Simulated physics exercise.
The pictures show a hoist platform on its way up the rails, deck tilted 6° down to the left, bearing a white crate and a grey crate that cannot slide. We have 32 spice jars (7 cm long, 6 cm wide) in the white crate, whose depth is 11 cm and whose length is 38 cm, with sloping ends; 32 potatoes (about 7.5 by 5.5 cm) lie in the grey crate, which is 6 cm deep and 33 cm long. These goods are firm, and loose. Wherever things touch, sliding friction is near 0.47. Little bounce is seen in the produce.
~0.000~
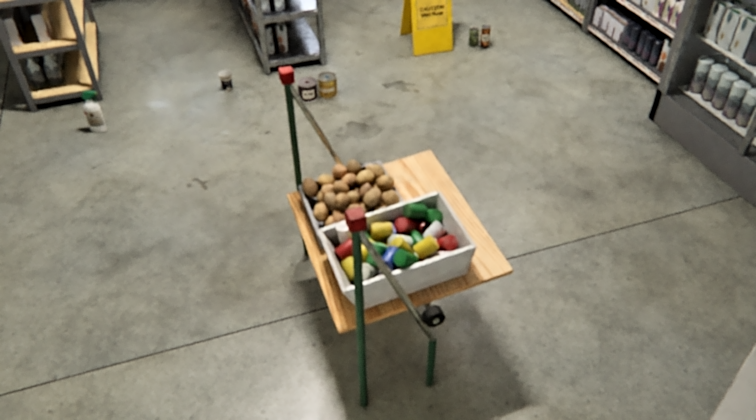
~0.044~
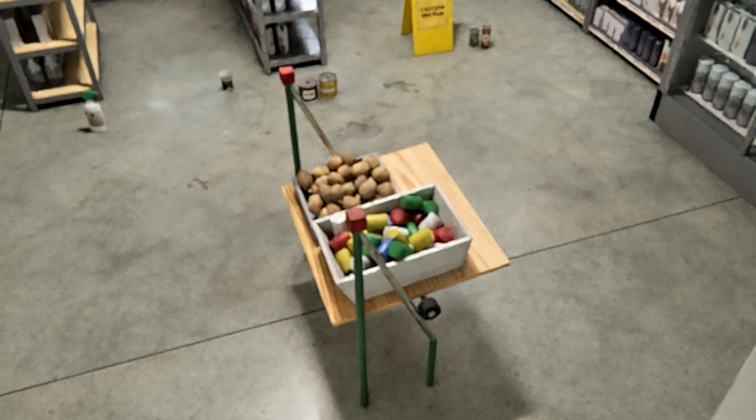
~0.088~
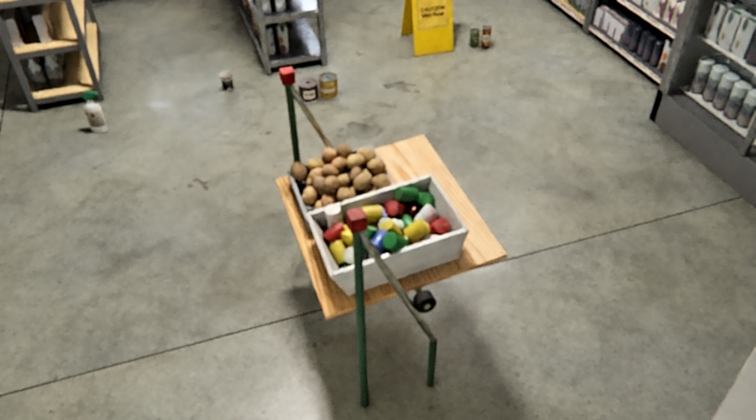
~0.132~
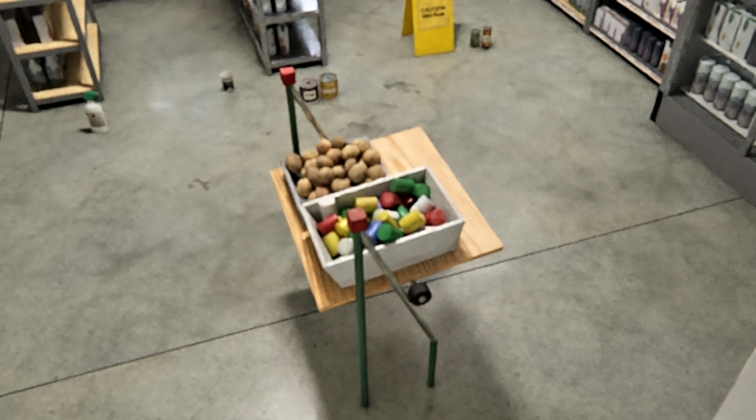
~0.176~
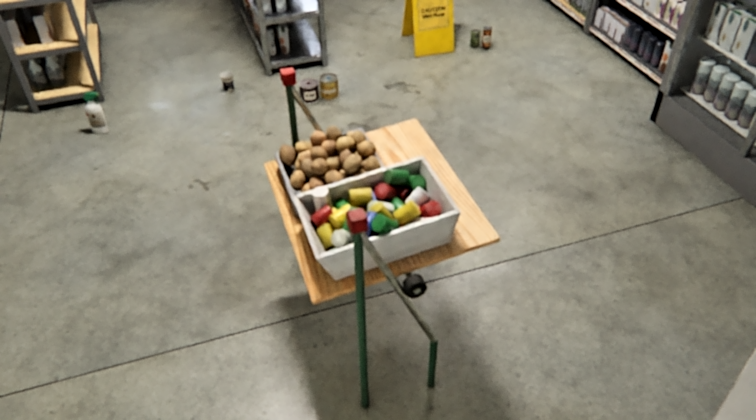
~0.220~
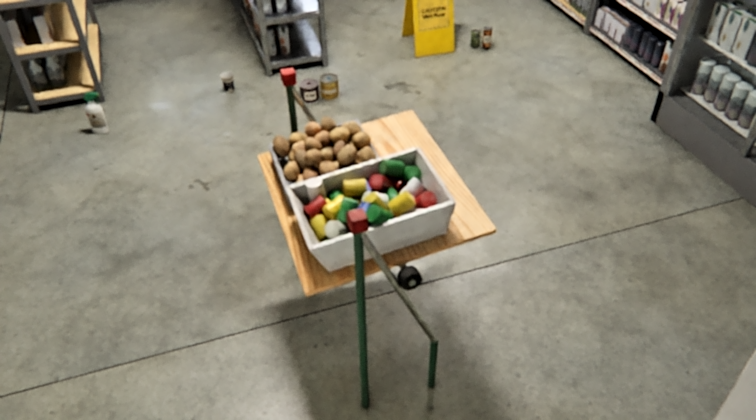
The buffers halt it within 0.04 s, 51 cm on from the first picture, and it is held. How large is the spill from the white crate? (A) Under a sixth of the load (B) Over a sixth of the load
(A) Under a sixth of the load.
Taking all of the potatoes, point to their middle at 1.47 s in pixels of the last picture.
(276, 112).
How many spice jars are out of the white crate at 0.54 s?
Count at that time: About 0.
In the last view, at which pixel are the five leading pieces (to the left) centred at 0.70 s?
At about (234, 114).
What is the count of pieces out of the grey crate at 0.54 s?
Grey crate - about 0 out by that time.
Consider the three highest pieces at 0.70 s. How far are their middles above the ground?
Close to 104 cm up.
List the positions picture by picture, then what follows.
In the first frame (places track the rim corner closest to us here), white crate (346, 289); grey crate (its farthest corner) (377, 162); 0 cm travelled; all still inside.
The second frame shows white crate (340, 281); grey crate (373, 154); 5 cm travelled.
The third frame shows white crate (333, 273); grey crate (368, 146); 10 cm travelled.
The fourth frame shows white crate (327, 265); grey crate (364, 137); 15 cm travelled.
The fifth frame shows white crate (320, 256); grey crate (359, 129); 20 cm travelled.
The sixth frame shows white crate (313, 247); grey crate (354, 120); 26 cm travelled; all still inside.
After 0.42 s, it meets the buffers.
After 0.54 s, the white crate has all 32 and the grey crate has all 32.
After 0.70 s, the white crate has all 32 and the grey crate is down by 3 of 32.
After 0.92 s, the white crate has all 32 and the grey crate is down by 4 of 32.
Final count (at 1.47 s), the white crate has all 32 and the grey crate is down by 4 of 32. Asked share, 0 of 32, 0 per cent.
